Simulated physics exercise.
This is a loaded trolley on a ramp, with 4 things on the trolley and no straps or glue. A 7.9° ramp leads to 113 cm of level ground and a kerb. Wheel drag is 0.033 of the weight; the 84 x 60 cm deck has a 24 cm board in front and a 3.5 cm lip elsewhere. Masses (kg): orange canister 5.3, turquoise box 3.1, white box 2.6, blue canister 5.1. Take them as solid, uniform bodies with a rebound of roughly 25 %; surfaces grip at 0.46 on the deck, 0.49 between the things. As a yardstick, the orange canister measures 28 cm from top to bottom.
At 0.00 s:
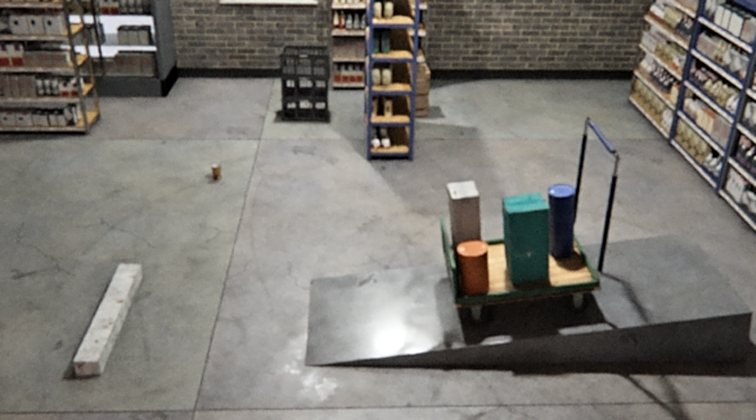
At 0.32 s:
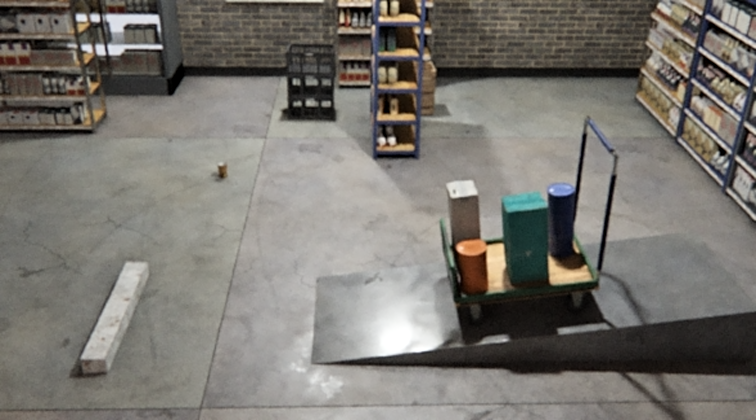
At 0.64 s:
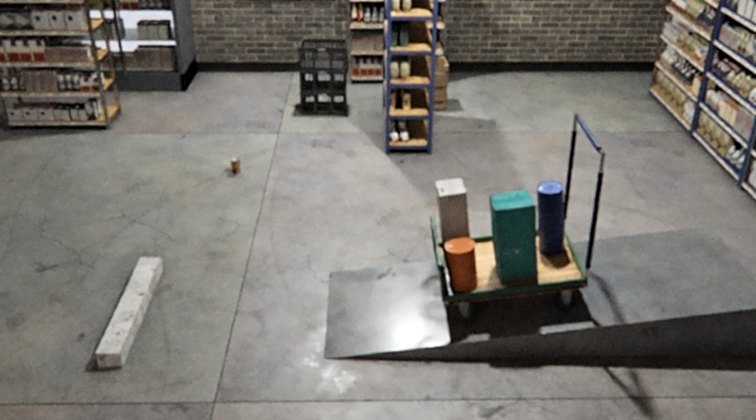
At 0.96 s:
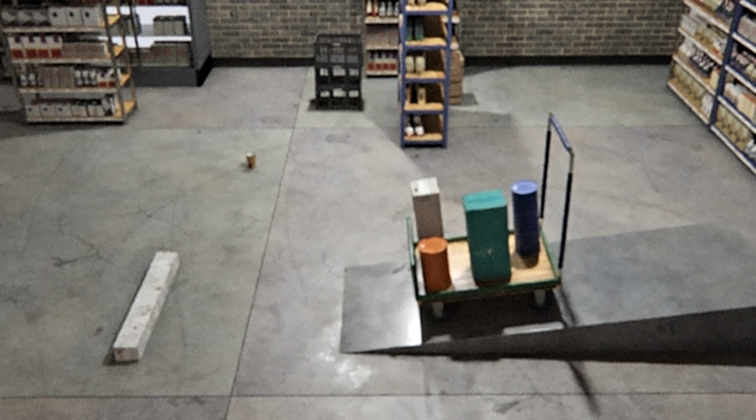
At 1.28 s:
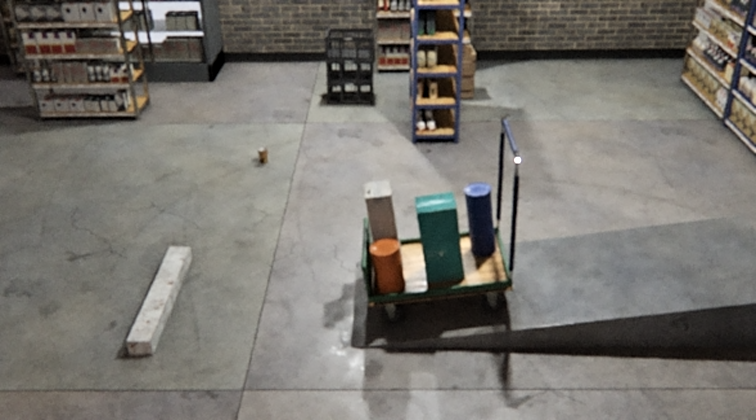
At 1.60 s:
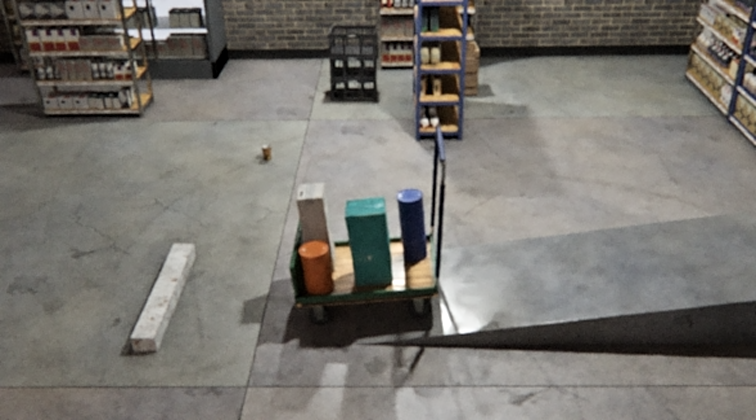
A loaded trolley rolls left down a grey ramp and onto the level concrete floor.
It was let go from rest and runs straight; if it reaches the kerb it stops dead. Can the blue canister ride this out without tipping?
The blue canister tips over.
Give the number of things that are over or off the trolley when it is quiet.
In all, 1.
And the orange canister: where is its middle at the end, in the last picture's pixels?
Near (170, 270).
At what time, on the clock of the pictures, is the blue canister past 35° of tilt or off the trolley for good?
Near 2.5 s.
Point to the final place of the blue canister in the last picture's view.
Around (227, 239).
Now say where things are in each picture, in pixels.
In the first picture, 205 cm to the kerb; blue canister (561, 221); orange canister (474, 268).
In the second picture, 202 cm to the kerb; white box (465, 227); orange canister (473, 267).
In the third picture, 187 cm to the kerb; turquoise box (514, 236); white box (454, 225).
In the fourth picture, 163 cm to the kerb; orange canister (435, 265); turquoise box (487, 236).
In the fifth picture, 128 cm to the kerb; white box (384, 226); orange canister (388, 267).
In the sixth picture, 84 cm to the kerb; blue canister (413, 226); turquoise box (370, 242).
By 1.90 s, 37 cm to the kerb.
By 2.20 s, trolley at the kerb; blue canister 4 cm from its spot near (270, 234); white box 4 cm from its spot; turquoise box 4 cm from its spot.
By 2.40 s, trolley at the kerb; blue canister rocked 28° off its seat near (243, 232); turquoise box 15 cm from its spot; orange canister 3 cm from its spot.
When it is over (3.1 s), lying over on the trolley, blue canister; not toppled but over 10 cm from the start, turquoise box; the other 2 within 10 cm of the start. End places, in pixels of the last picture, blue canister near (227, 239).
